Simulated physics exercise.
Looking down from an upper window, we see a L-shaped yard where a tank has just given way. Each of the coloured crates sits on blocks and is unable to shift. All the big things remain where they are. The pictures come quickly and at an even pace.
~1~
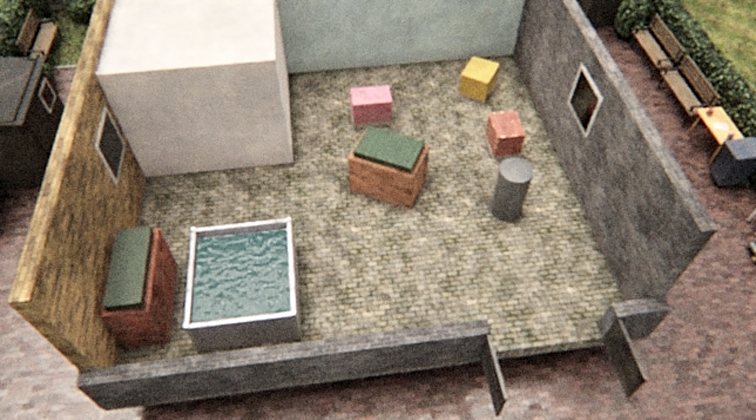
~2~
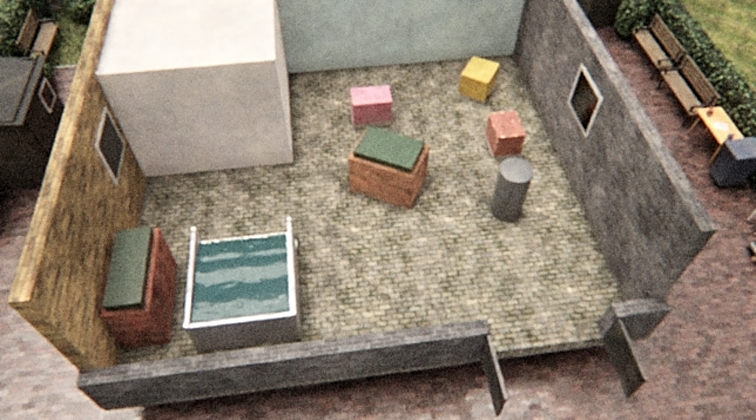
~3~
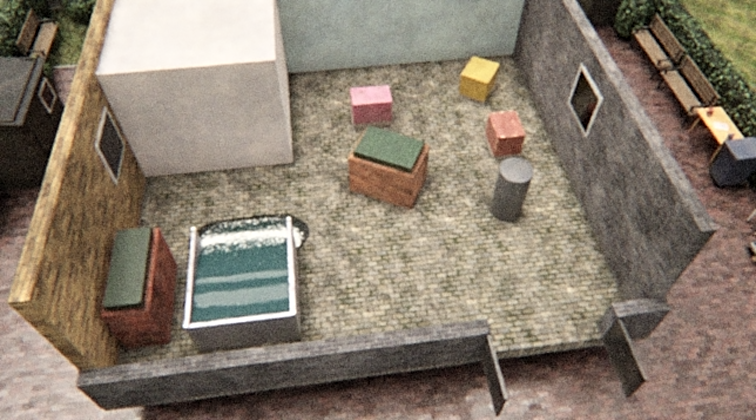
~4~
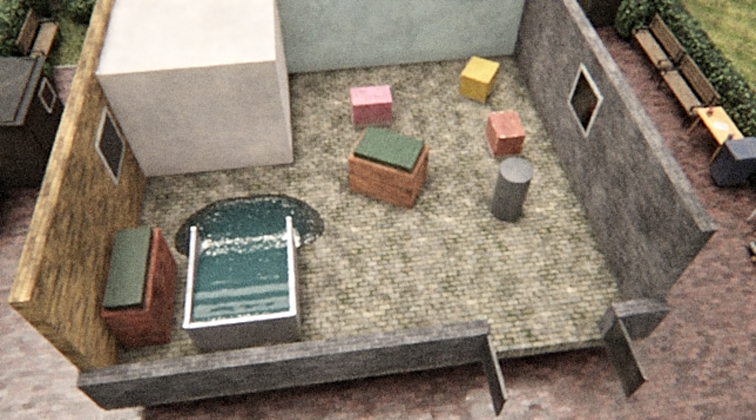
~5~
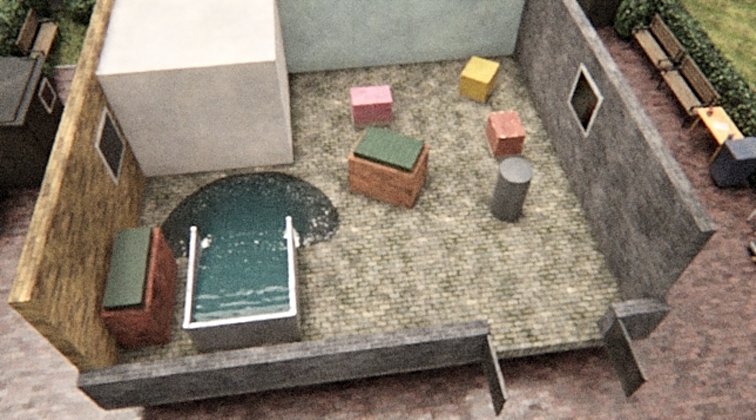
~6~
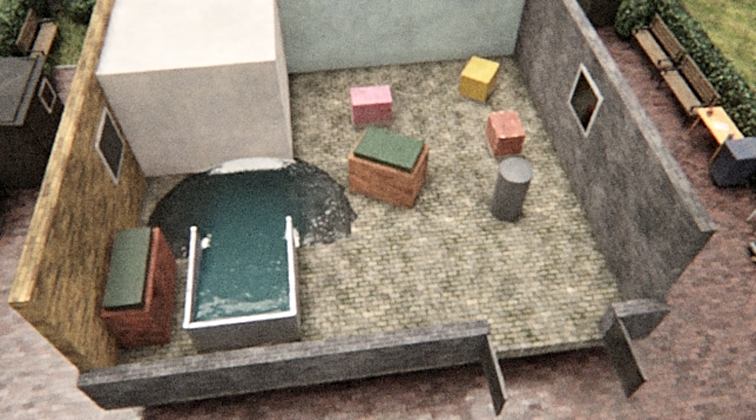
A walled, paved yard with a large pale block filling its back left corner is seen from high above, the view staying still. A water tank stands at the lower left beside a green-topped brick box, with another near the middle, pink, yellow and red crates beyond, and a grey cylinder to the right. The tank's far side opens and water pours out, spreading across the paving in a widening dark, rounded pool.
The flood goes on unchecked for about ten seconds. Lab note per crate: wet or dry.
The yellow crate ends up with water on it; the red crate ends up with water on it; the pink crate ends up with water on it.
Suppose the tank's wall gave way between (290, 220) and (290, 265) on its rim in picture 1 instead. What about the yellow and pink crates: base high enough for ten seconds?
As I see it, the yellow one gets reached, and the pink one is not reached.
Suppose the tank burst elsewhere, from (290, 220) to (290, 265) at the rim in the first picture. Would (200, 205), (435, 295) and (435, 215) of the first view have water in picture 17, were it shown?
One by one, they turn out not soaked, drenched and drenched.
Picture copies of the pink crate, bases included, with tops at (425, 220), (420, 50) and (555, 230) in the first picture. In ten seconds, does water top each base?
Crate one avoids the flood; crate two avoids the flood; crate three avoids the flood.
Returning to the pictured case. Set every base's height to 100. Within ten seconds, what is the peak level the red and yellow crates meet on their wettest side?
180 and 180 per cent, in that order.
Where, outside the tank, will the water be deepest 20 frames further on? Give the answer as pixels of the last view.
Roughly at (143, 268).
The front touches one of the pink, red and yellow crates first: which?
That's the pink crate.
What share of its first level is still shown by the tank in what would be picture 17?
About 24 per cent.
A moment on, water covers 20 % of the floor; the yellow crate not reached, the red crate not reached, the pink crate water round its plinth.
Next, water covers 30 % of the floor; the yellow crate not reached, the red crate not reached, the pink crate water round its plinth.
Then, water covers 45 % of the floor; the yellow crate water round its plinth, the red crate water round its plinth, the pink crate water round its plinth.
Later, water covers 80 % of the floor; the yellow crate water round its plinth, the red crate water round its plinth, the pink crate water round its plinth.
In the end, water covers 95 % of the floor; the yellow crate was topped, the red crate was topped, the pink crate was topped.
